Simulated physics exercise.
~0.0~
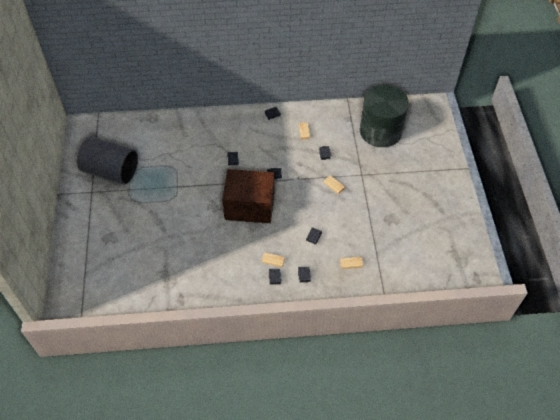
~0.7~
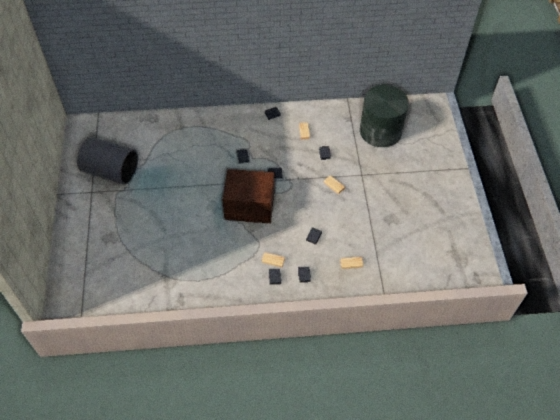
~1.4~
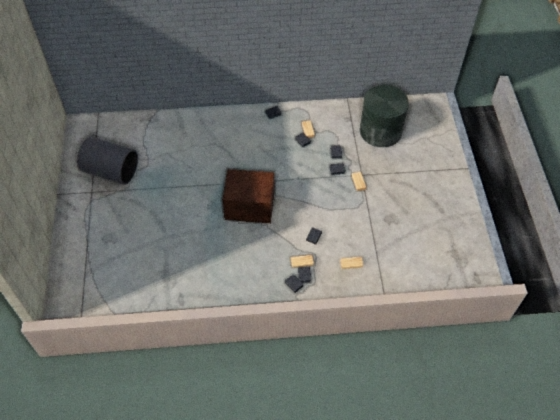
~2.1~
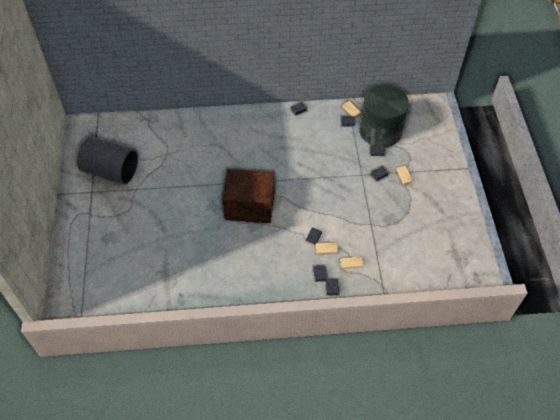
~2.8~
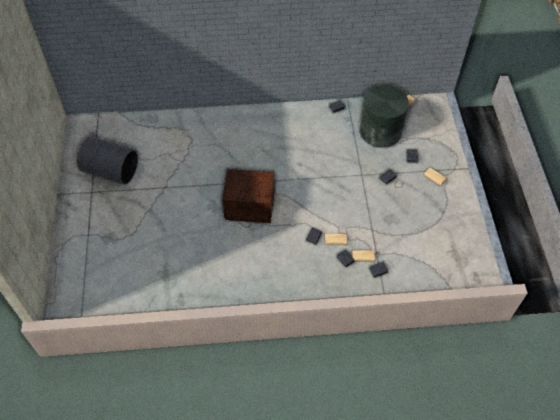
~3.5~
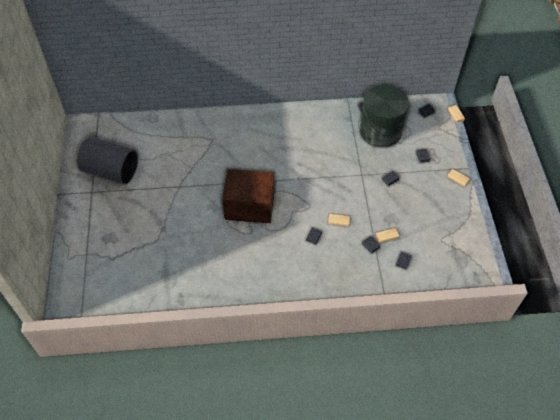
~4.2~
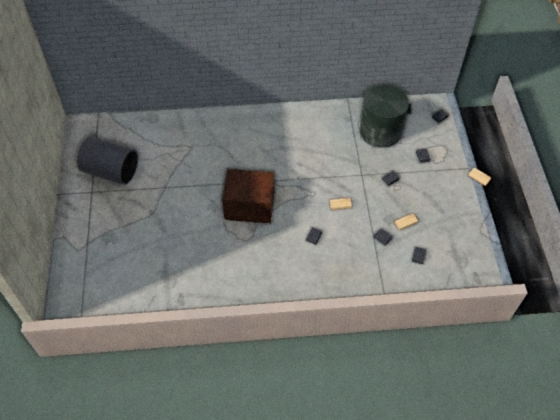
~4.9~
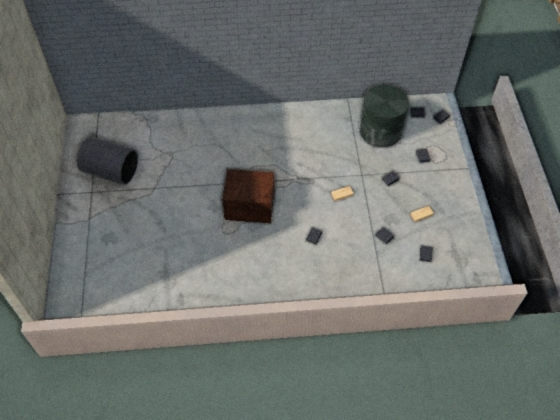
A walled concrete floor, seen from above, holds a dark barrel lying on its side at the left, a reddish-brown block in the middle, an upright green drum at the right, and small dark and tan pieces scattered between them. A small patch of water by the barrel's mouth spreads quickly around the block. It reaches the pieces and pushes them rightward, some passing close to the drum. The water covers much of the floor, then thins and shrinks into patches. Two tan pieces leave over the open right edge, and the rest settle on the right side while the block, barrel and drum stay put.
